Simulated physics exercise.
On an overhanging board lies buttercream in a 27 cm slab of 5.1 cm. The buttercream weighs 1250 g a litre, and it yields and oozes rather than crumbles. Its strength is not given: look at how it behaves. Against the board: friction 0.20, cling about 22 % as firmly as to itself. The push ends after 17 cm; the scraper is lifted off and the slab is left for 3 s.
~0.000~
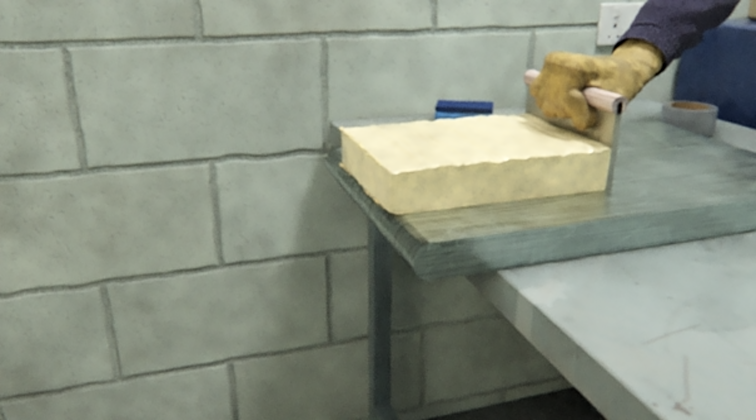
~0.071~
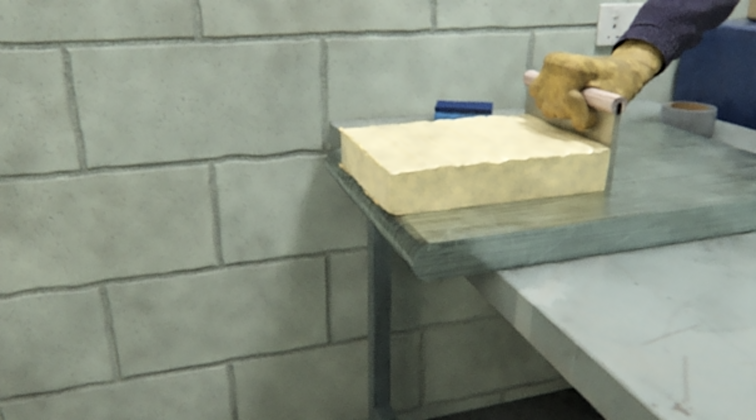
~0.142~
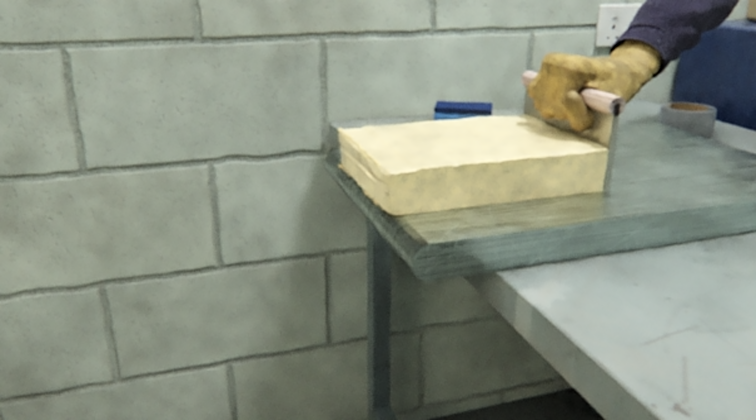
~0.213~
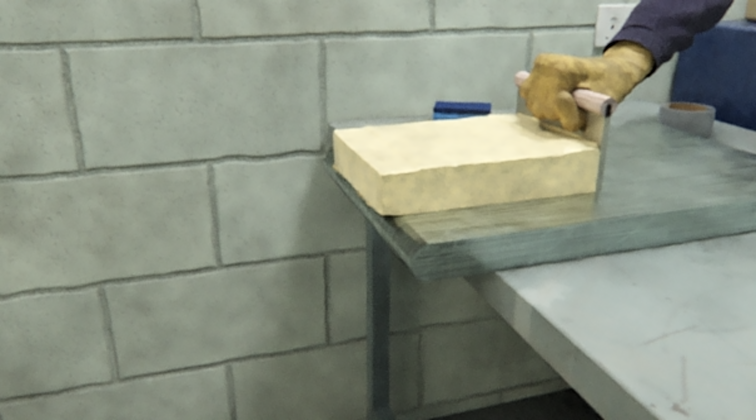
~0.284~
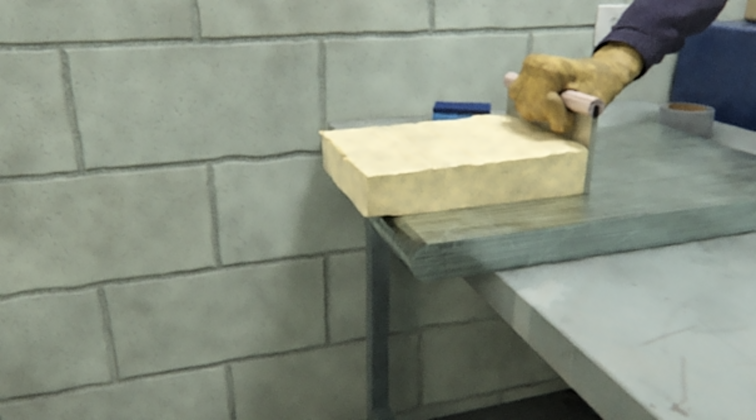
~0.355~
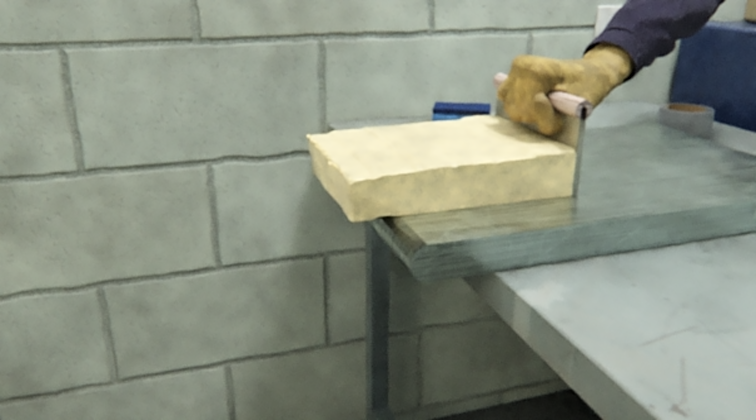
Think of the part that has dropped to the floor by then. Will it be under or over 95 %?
The part that has dropped to the floor by then is under 95 %.
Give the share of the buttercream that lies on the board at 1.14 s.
About 35 %.
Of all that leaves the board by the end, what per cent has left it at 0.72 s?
About 70 %.
After 0.72 s, 56 % lies on the board and 0 % has fallen.
After 1.14 s, 33 % lies on the board and 34 % has fallen.
After 1.57 s, 33 % lies on the board and 62 % has fallen.
After 1.99 s, 33 % lies on the board and 62 % has fallen.
After 3.99 s, at the end, 33 % lies on the board and 62 % has fallen.
